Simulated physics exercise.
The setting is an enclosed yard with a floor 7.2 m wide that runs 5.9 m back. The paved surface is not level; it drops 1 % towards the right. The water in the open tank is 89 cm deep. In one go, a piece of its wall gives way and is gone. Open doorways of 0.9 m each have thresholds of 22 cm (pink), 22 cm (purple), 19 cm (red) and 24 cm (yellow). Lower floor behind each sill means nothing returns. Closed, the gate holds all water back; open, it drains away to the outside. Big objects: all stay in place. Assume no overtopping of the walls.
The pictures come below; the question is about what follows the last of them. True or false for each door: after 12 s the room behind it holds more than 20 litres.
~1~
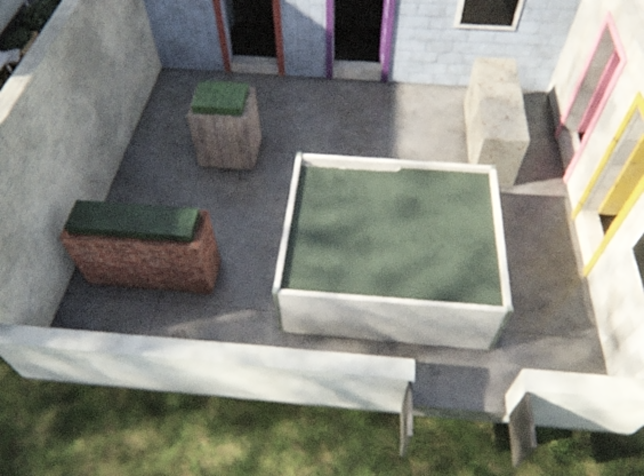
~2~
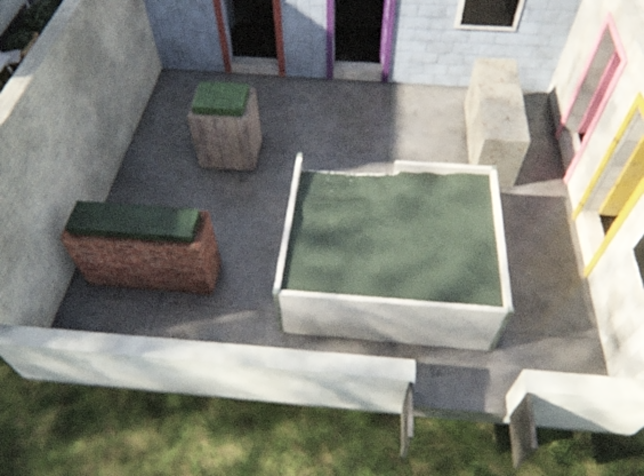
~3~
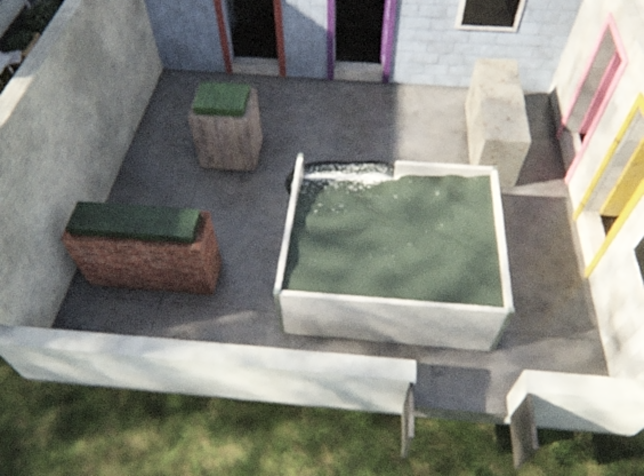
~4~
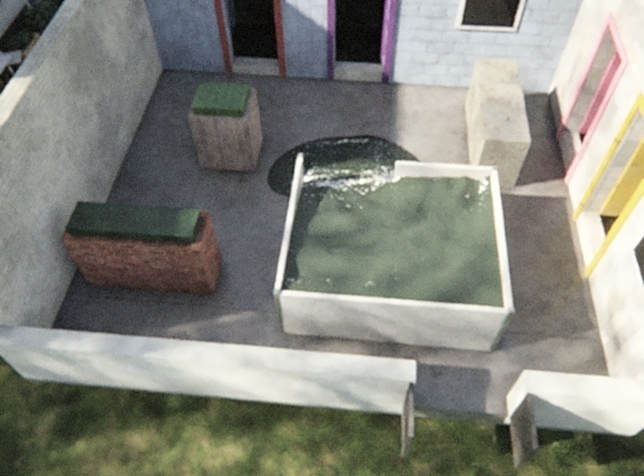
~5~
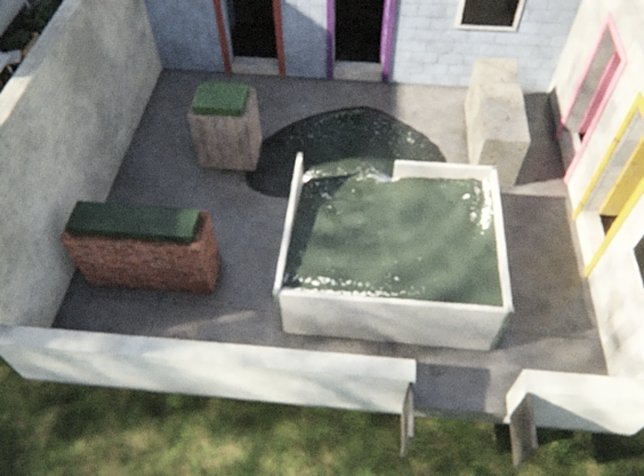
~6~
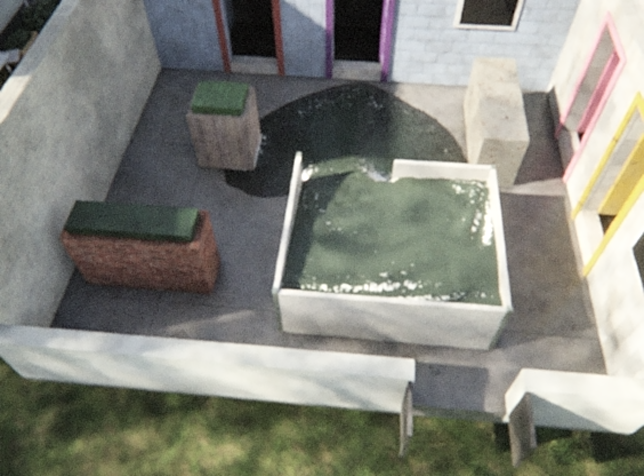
Pink door: False; purple door: True; red door: True; yellow door: False.
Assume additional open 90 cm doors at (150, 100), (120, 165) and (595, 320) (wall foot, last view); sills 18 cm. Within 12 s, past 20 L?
First doorway gets there, second falls short, third falls short.
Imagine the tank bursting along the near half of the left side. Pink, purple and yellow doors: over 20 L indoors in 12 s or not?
For pink, too little; for purple, too little; for yellow, too little.
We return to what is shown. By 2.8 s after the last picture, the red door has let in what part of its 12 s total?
That works out near 90%.
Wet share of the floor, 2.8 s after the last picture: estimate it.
Some 60 per cent of the floor is wet.
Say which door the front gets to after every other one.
The yellow door.
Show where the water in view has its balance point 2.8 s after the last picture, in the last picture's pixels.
Balance point at about (351, 179).
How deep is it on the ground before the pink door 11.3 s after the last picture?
About 12.5 centimetres.
Then, 0.7 s after the last picture water covers 30 % of the floor and is deepest (48 cm) near (328, 192); pink door not reached, purple door 30 cm at the sill, 79 L in, red door 26 cm at the sill, 0 L in, yellow door not reached.
Then, 1.5 s after the last picture water covers 40 % of the floor and is deepest (48 cm) near (303, 80); pink door not reached, purple door 42 cm at the sill, 195 L in, red door 35 cm at the sill, 56 L in, yellow door not reached.
Then, 2.8 s after the last picture water covers 60 % of the floor and is deepest (38 cm) near (170, 72); pink door 10 cm at the sill, 0 L in, purple door 30 cm at the sill, 303 L in, red door 25 cm at the sill, 128 L in, yellow door 3 cm at the sill, 0 L in.
Then, 6.3 s after the last picture water covers 95 % of the floor and is deepest (22 cm) near (598, 389); pink door 7 cm at the sill, 0 L in, purple door 19 cm at the sill, 333 L in, red door 17 cm at the sill, 140 L in, yellow door 13 cm at the sill, 0 L in.
Then, 11.3 s after the last picture water covers 95 % of the floor and is deepest (19 cm) near (539, 95); pink door 12 cm at the sill, 0 L in, purple door 14 cm at the sill, 334 L in, red door 14 cm at the sill, 140 L in, yellow door 12 cm at the sill, 0 L in.
